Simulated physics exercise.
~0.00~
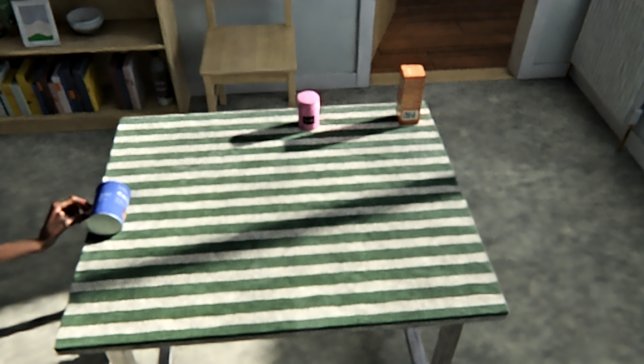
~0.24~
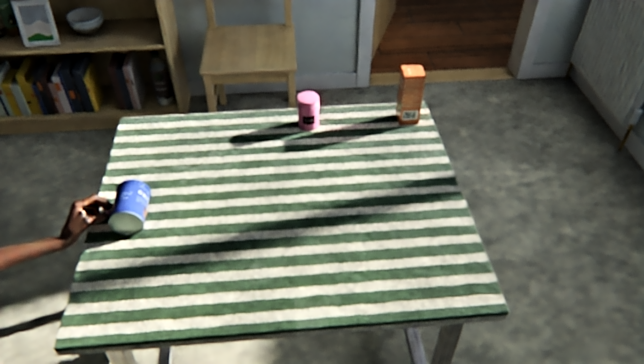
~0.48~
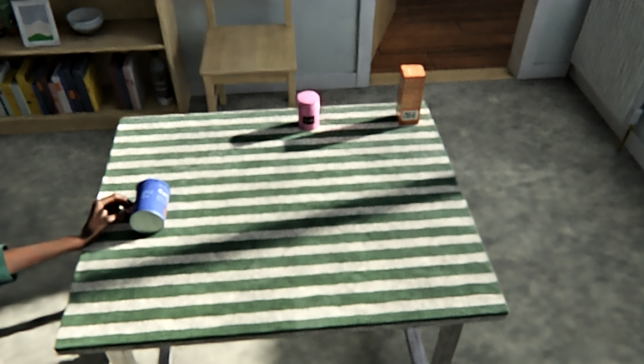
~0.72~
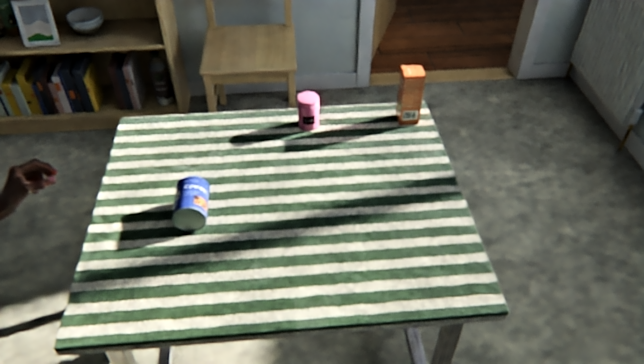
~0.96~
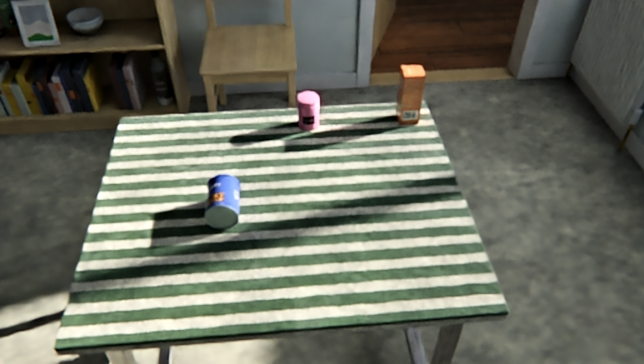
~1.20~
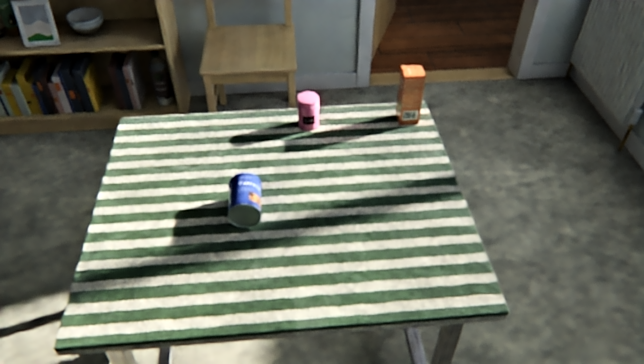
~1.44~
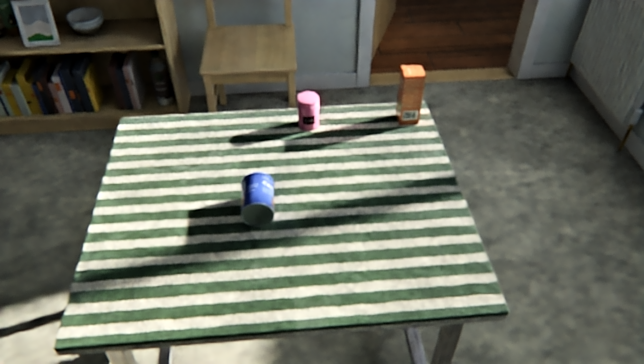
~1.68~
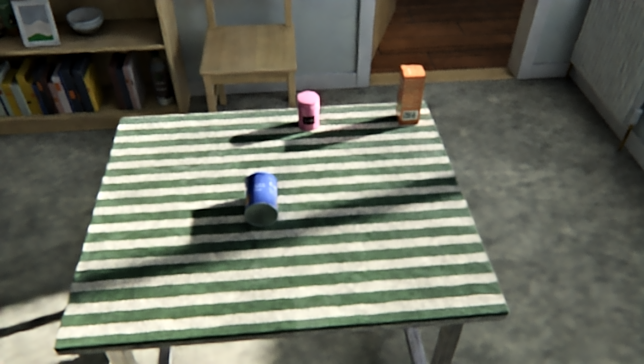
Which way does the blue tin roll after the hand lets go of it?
The blue tin rolls to the right across the striped cloth.
